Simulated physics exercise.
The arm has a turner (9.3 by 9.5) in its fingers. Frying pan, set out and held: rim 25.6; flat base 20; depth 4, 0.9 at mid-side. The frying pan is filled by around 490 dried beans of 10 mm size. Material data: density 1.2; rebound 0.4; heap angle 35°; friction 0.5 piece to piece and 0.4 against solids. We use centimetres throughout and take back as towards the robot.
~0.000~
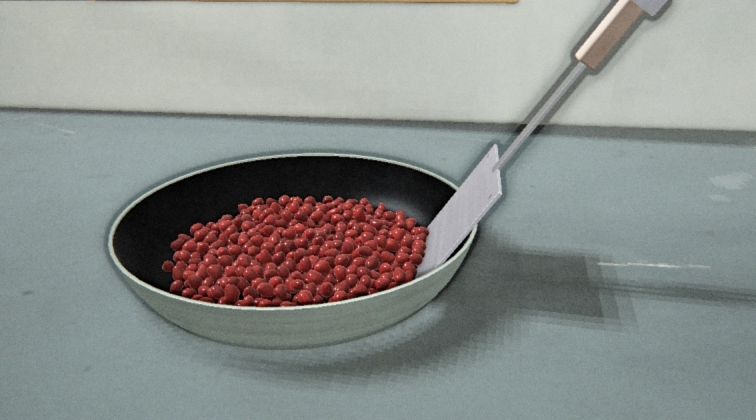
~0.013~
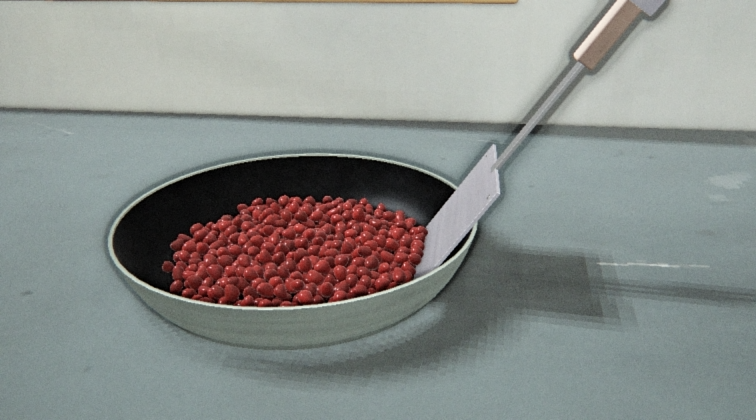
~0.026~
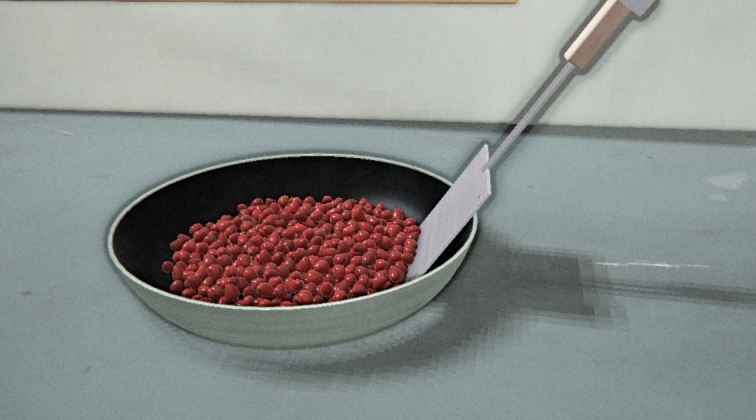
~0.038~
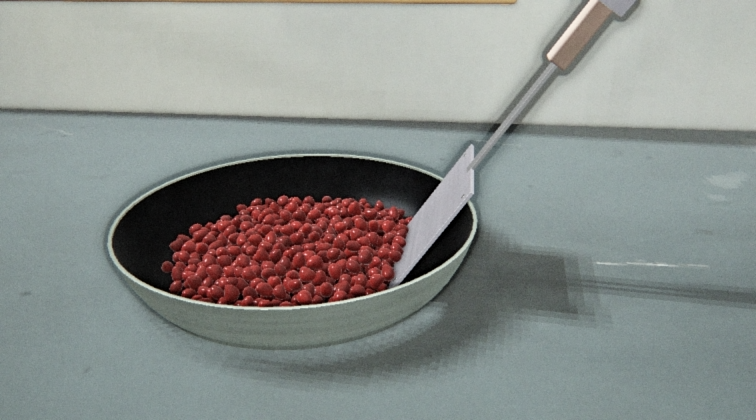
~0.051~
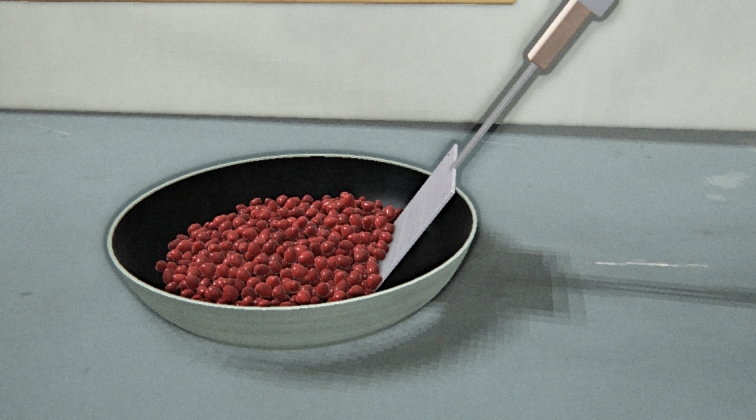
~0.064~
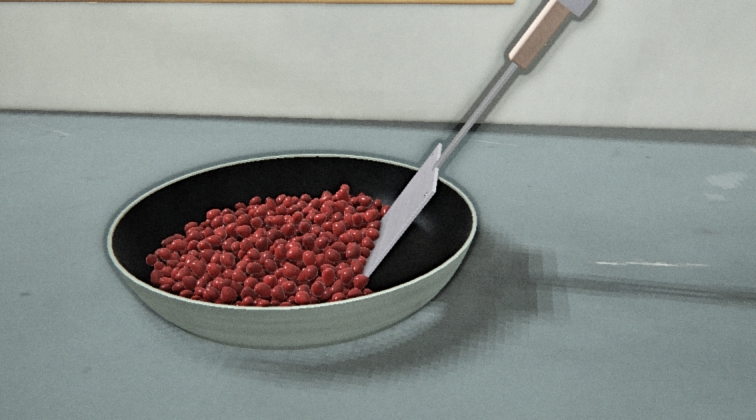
A pale grey-green frying pan with a black interior sits on a blue-grey surface before an off-white wall, seen from slightly above. It holds a heap of small dark-red beans, with a light-grey turner slanting in from the upper right, its handle partly brown. The turner, nearly still at first, slides left and pushes the heap's right side slightly leftward, baring black pan behind it, while the camera stays still.
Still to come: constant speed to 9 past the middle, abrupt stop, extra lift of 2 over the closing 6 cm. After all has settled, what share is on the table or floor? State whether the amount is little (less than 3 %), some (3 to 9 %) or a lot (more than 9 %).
The amount is a lot, more than 9 %.
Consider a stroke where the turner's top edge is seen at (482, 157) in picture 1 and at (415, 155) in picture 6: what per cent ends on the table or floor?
Around 25 per cent finishes there.
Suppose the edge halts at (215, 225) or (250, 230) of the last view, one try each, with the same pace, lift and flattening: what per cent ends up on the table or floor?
5 % and 0 %.
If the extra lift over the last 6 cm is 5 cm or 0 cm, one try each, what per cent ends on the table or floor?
First try around 15 percent, second try around 20 percent.
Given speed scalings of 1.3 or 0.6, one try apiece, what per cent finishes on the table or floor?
I'd say near 30 and then near 10 per cent.
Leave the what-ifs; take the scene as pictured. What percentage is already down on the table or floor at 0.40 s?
Fraction noted: Close to 20 per cent.
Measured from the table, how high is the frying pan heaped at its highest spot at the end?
Some 4.5 cm above the table.
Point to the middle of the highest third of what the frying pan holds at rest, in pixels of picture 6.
It is centred near (181, 220).
After 0.12 s, sloping 56°, highest piece 5 above the table; 494 in the frying pan.
After 0.17 s, sloping 56°, highest piece 5 above the table; 494 in the frying pan.
After 0.40 s, sloping 56°, highest piece 9 above the table; 394 in the frying pan, 93 on the table or floor, 7 on the blade or in flight.
After 1.45 s, sloping 56°, highest piece 5 above the table; 393 in the frying pan, 101 on the table or floor.
At rest, 393 in the frying pan, 101 on the table or floor. That is 20 % on the table or floor.
